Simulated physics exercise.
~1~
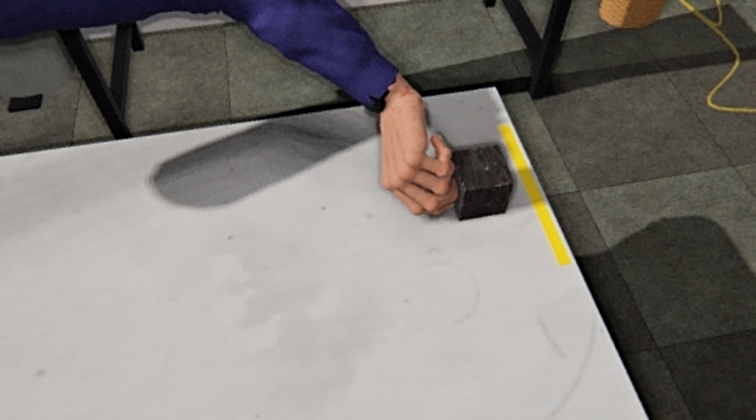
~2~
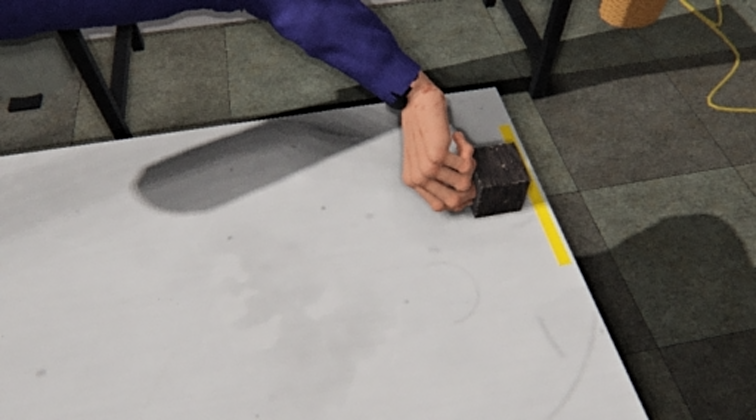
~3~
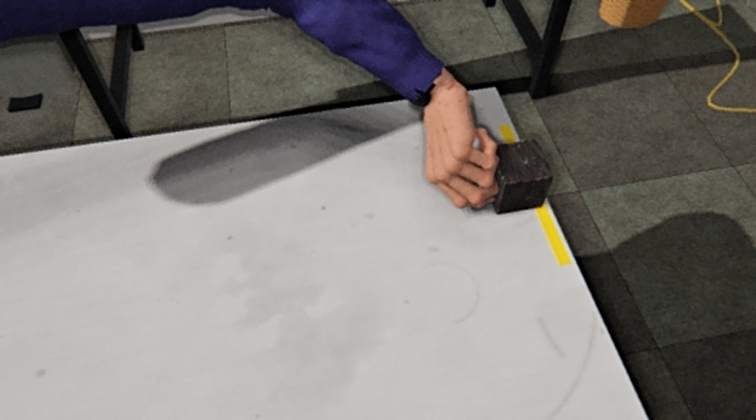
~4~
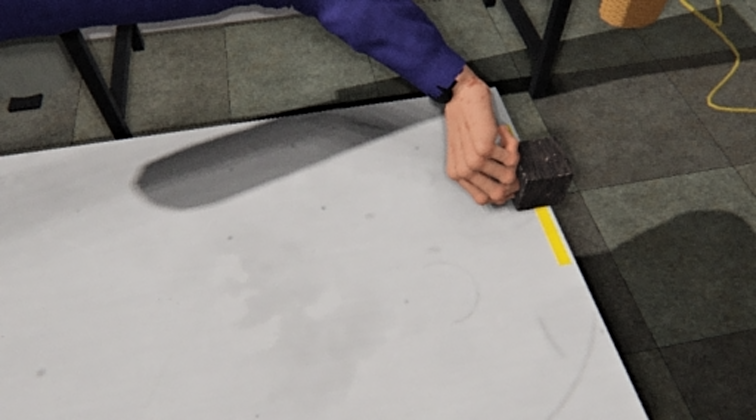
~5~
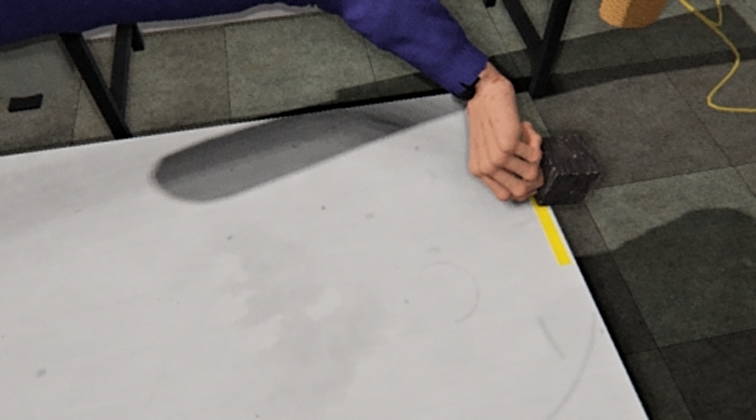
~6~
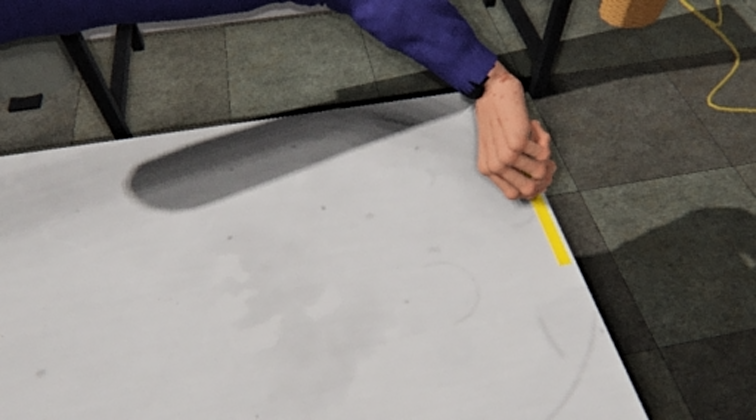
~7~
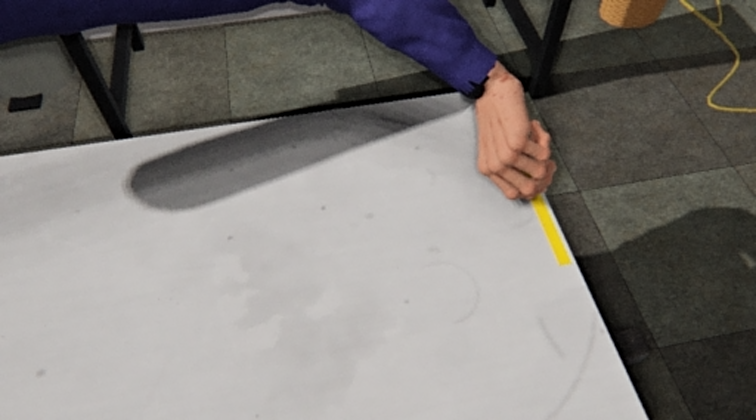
A black block slid right across a white table, pushed by the hand of someone in a purple sleeve, and passed over a strip of yellow tape before going off the edge, dropping out of sight as the hand stopped there.
